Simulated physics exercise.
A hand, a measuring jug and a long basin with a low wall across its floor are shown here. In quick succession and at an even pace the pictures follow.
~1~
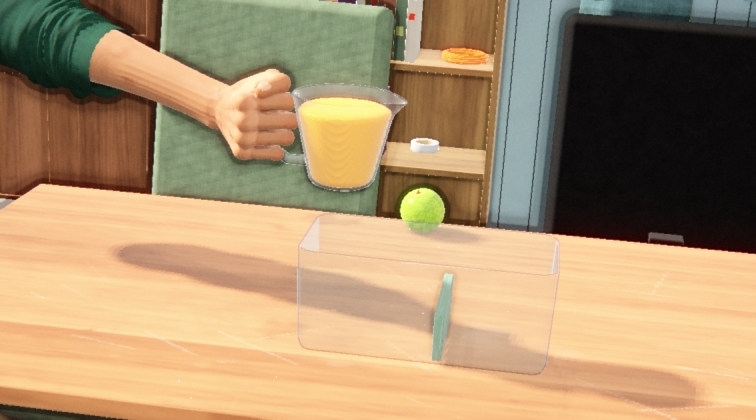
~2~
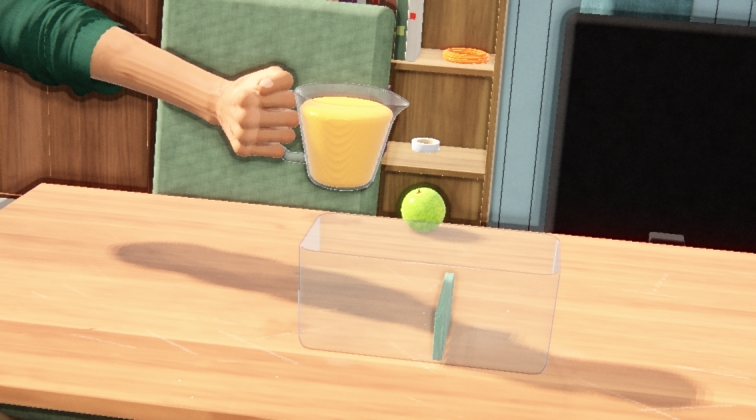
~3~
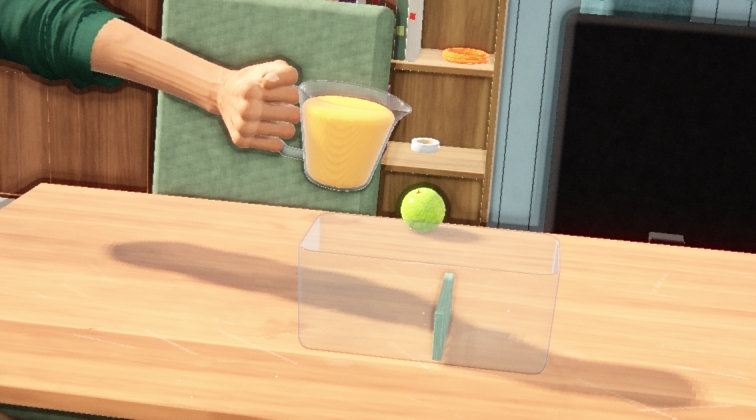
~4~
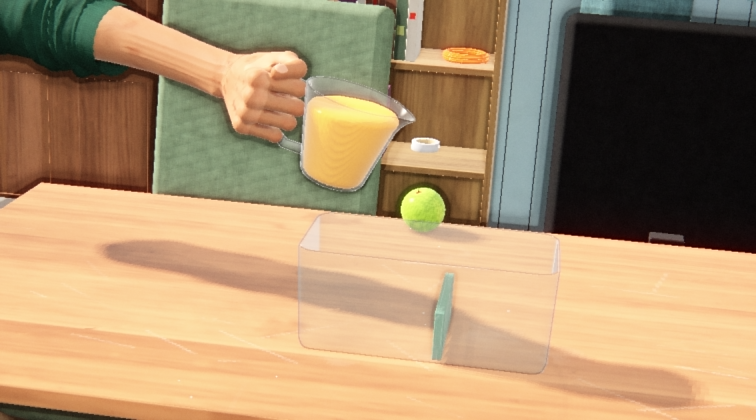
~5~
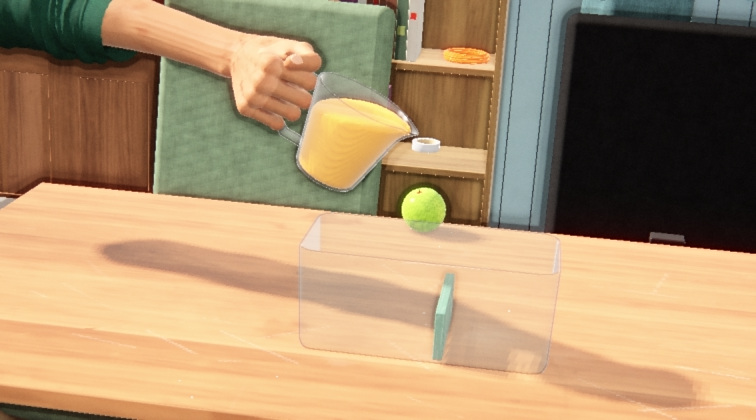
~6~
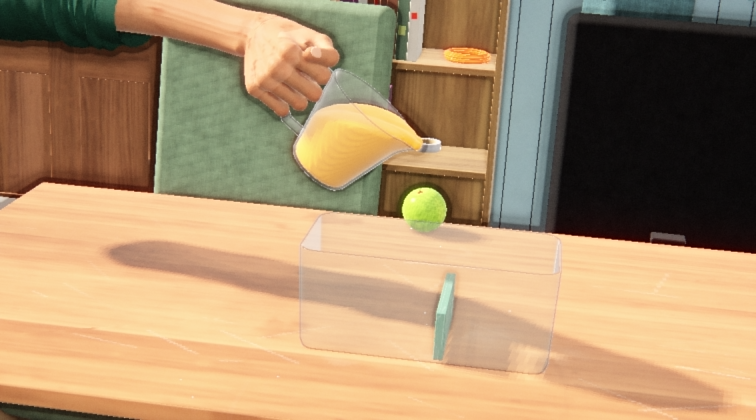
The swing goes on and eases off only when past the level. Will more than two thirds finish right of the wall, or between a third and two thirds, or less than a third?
Right of the wall there will be less than a third.
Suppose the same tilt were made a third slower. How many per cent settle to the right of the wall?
Roughly 30 percent.
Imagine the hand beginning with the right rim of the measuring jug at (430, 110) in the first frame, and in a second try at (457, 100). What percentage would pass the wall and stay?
40 % and 75 %.
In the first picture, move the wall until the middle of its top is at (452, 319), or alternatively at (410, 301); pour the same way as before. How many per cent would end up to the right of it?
Near 25 % and 65 %.
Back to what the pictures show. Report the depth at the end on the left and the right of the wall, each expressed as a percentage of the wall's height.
On the left it sits near 30, while on the right it sits near 10.
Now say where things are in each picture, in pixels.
The first picture shows tilt 0°; pouring edge (407, 102); surface from (300, 104) to (393, 112); the long basin's rim runs from (309, 232) to (558, 257); the wall's top is at (445, 294).
The second picture shows tilt 2°; pouring edge (409, 103); surface from (302, 102) to (394, 112).
The third picture shows tilt 7°; pouring edge (412, 109); surface from (304, 100) to (396, 114).
The fourth picture shows tilt 15°; pouring edge (416, 119); surface from (310, 99) to (400, 119).
The fifth picture shows tilt 26°; pouring edge (419, 133); surface from (316, 103) to (410, 126).
The sixth picture shows tilt 38°; pouring edge (419, 149); surface from (310, 117) to (411, 138); 2 per cent is over the edge.
A moment on, the measuring jug is tipped right over and 28 per cent is still to pour, 31 is left of the wall and 19 right of it.
Next, the measuring jug is tipped right over and 1 per cent is still to pour, 76 is left of the wall and 19 right of it.
Then the measuring jug is tipped right over and 0 per cent is still to pour, 76 is left of the wall and 21 right of it.
Later the measuring jug is tipped right over and 0 per cent is still to pour, 76 is left of the wall and 21 right of it.
Finally, 76 per cent lies left of the wall, 21 right of it and 2 outside.
